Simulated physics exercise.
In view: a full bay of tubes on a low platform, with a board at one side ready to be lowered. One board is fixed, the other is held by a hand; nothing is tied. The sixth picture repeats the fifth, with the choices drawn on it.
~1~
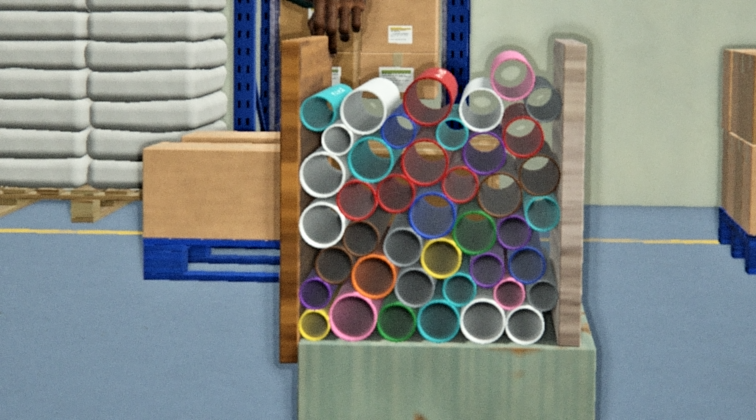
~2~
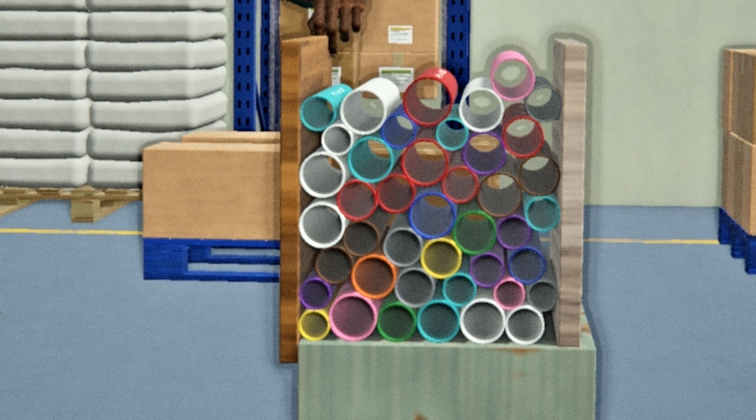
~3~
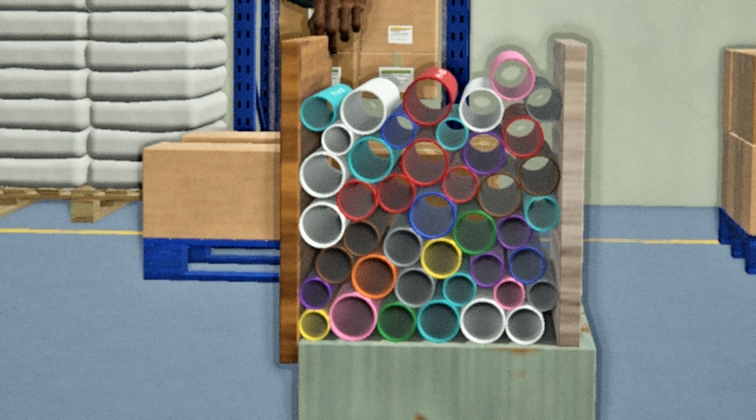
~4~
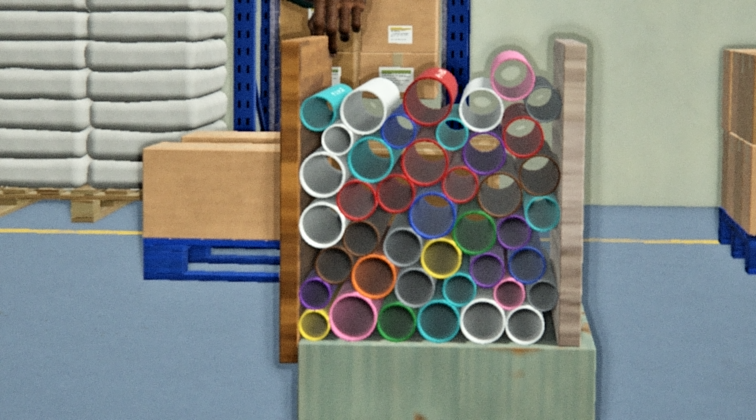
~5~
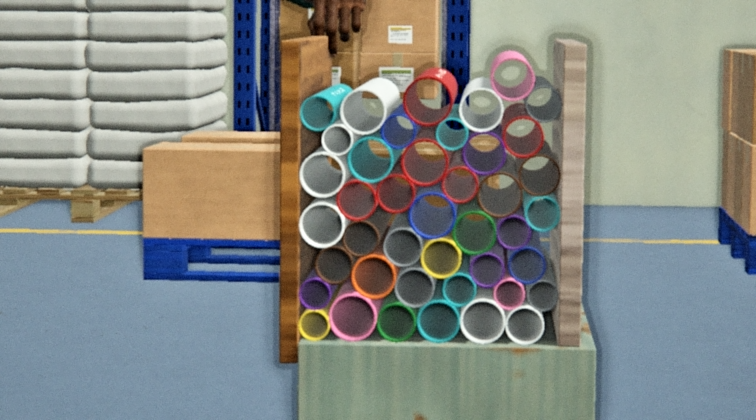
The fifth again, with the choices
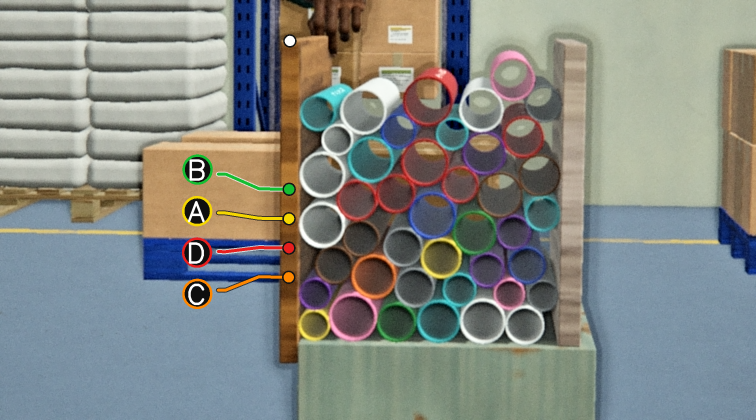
To begin with, a tall stack of colourful tubes sits between two upright boards on a greenish platform in a warehouse, with a hand visible behind the board on the left. Through the rest of the clip nothing noticeably moves; the tubes, the boards and the hand all keep their places.
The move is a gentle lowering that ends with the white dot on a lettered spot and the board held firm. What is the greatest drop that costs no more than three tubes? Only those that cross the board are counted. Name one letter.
The lowest mark that will do is B.
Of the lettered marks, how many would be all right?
One of the four.
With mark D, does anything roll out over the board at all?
Yes.
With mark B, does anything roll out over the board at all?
At B: Yes.
On the marked copy, A at (289, 218); B at (289, 189); C at (289, 277); D at (289, 248); the white dot at (290, 41).
With B. Early on, top of the board (299, 108).
Further on, top of the board (299, 186).
At the end, top of the board (299, 189), one out over the board.
As for the rest, A four out over the board; C more than three out over the board; D four out over the board.
